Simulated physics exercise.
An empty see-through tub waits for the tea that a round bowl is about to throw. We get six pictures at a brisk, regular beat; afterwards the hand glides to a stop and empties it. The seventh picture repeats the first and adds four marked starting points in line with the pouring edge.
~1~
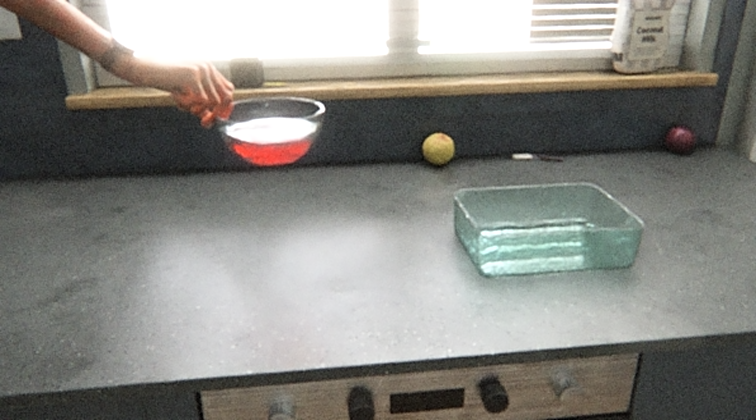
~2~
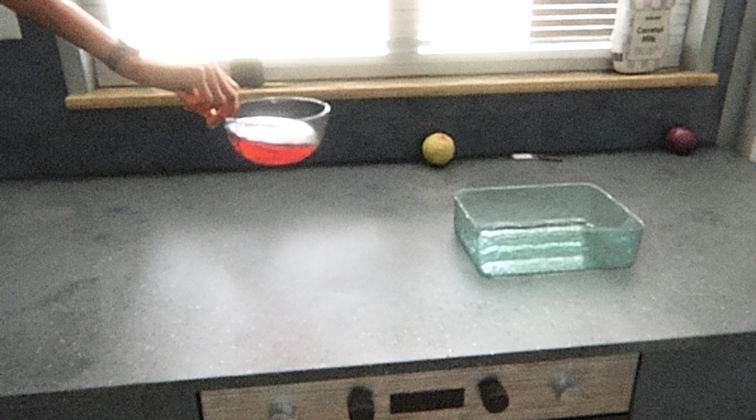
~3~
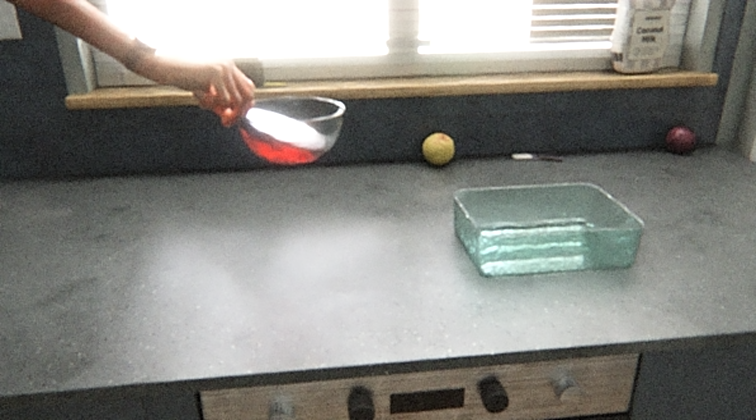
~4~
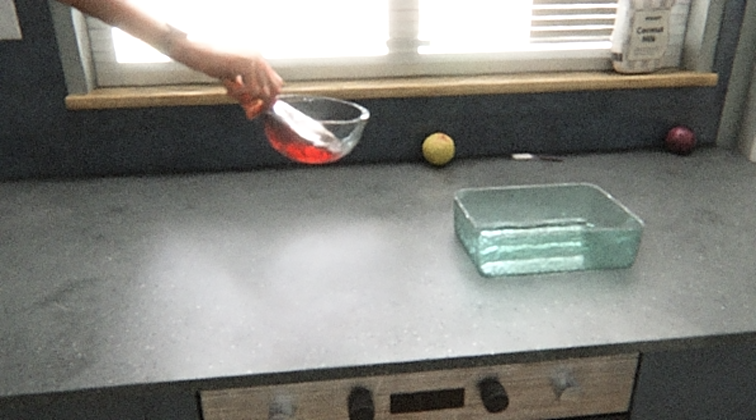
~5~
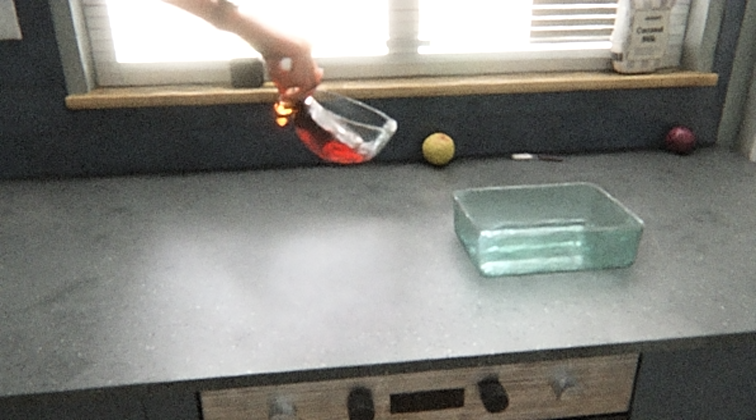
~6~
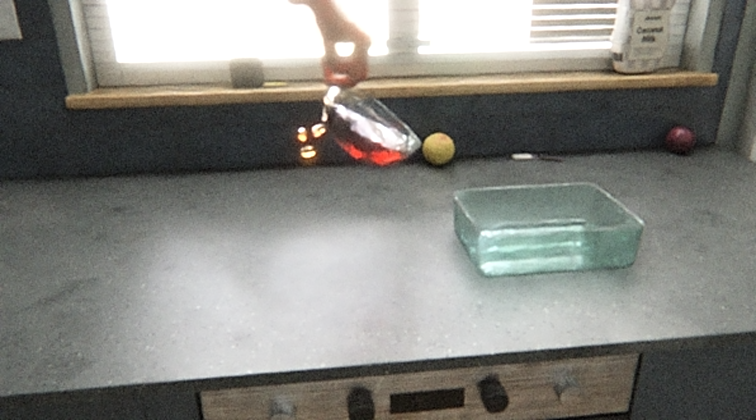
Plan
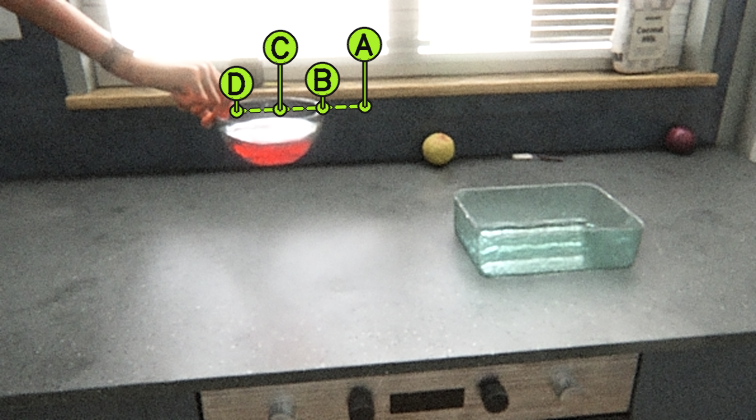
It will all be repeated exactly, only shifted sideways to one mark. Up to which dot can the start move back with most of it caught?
Place C.
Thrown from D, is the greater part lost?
Yes, that goes wrong.
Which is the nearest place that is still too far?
It is D.
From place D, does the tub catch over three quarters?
No, less.
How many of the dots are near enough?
Three.
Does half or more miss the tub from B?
No, that is safe.
On the marked copy, A at (364, 106); B at (322, 107); C at (280, 109); D at (236, 111).
With A, about 77 % lands in the tub, 13 % falls short and 10 % goes beside or beyond.
With B, about 61 % lands in the tub, 9 % falls short and 30 % goes beside or beyond.
With C, about 62 % lands in the tub, 19 % falls short and 19 % goes beside or beyond.
With D, about 29 % lands in the tub, 61 % falls short and 9 % goes beside or beyond.
